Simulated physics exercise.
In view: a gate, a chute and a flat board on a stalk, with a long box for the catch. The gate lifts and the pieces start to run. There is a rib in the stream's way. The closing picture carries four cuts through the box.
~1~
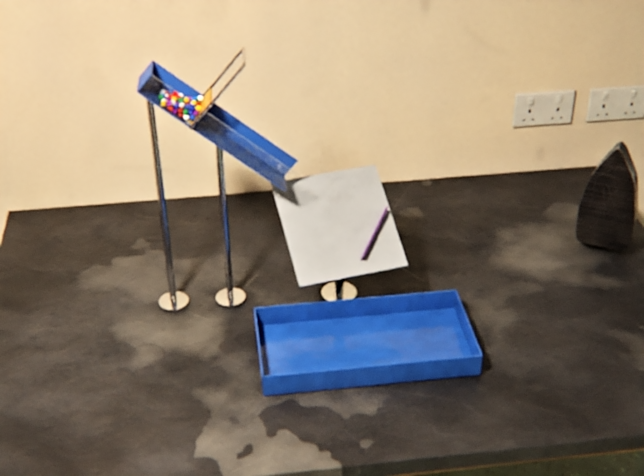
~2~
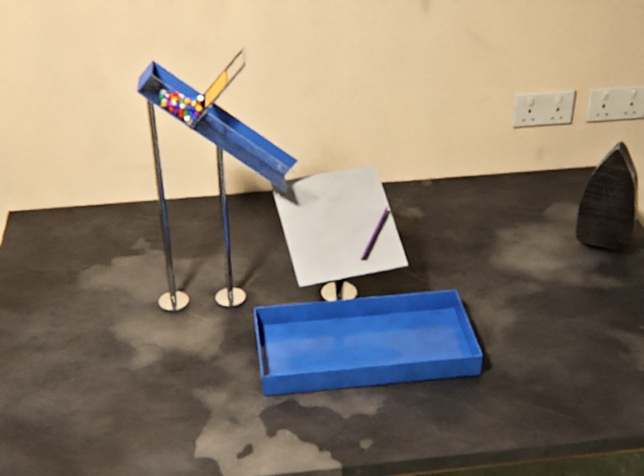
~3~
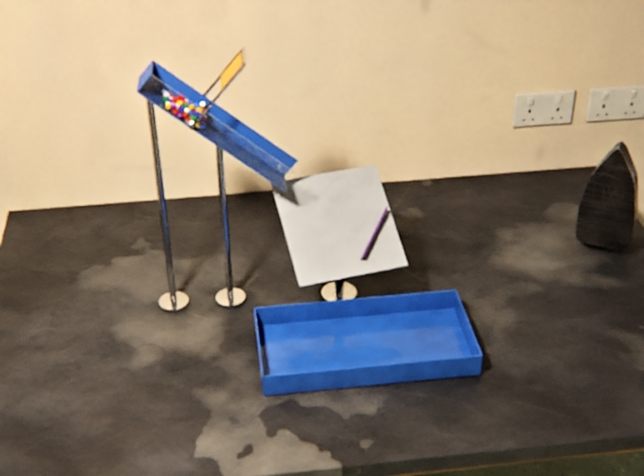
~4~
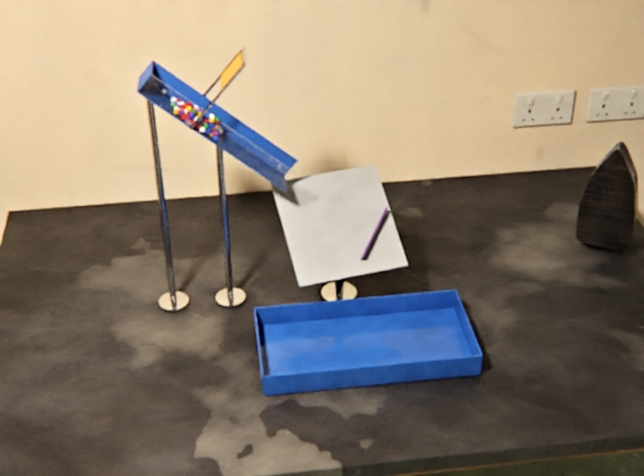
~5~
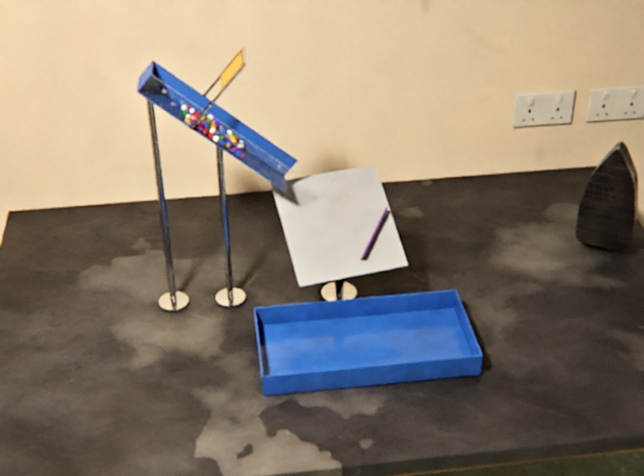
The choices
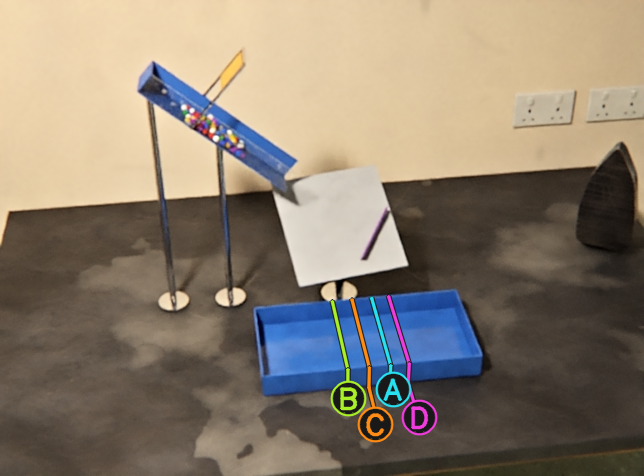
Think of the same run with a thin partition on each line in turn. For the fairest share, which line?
Take C.
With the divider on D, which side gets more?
Left.
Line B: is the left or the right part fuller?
The right side.
On the marked copy, line A crosses the front rim at (390, 364); line B crosses the front rim at (347, 368); line C crosses the front rim at (369, 366); line D crosses the front rim at (409, 362).
Choosing A, of what is caught, the bulk on the left of the divider, close to a quarter on the right.
Choosing B, of what is caught, a small share on the left of the divider, all but a few on the right.
Choosing C, of what is caught, close to two thirds on the left of the divider, close to a third on the right.
Choosing D, of what is caught, the bulk on the left of the divider, a small share on the right.
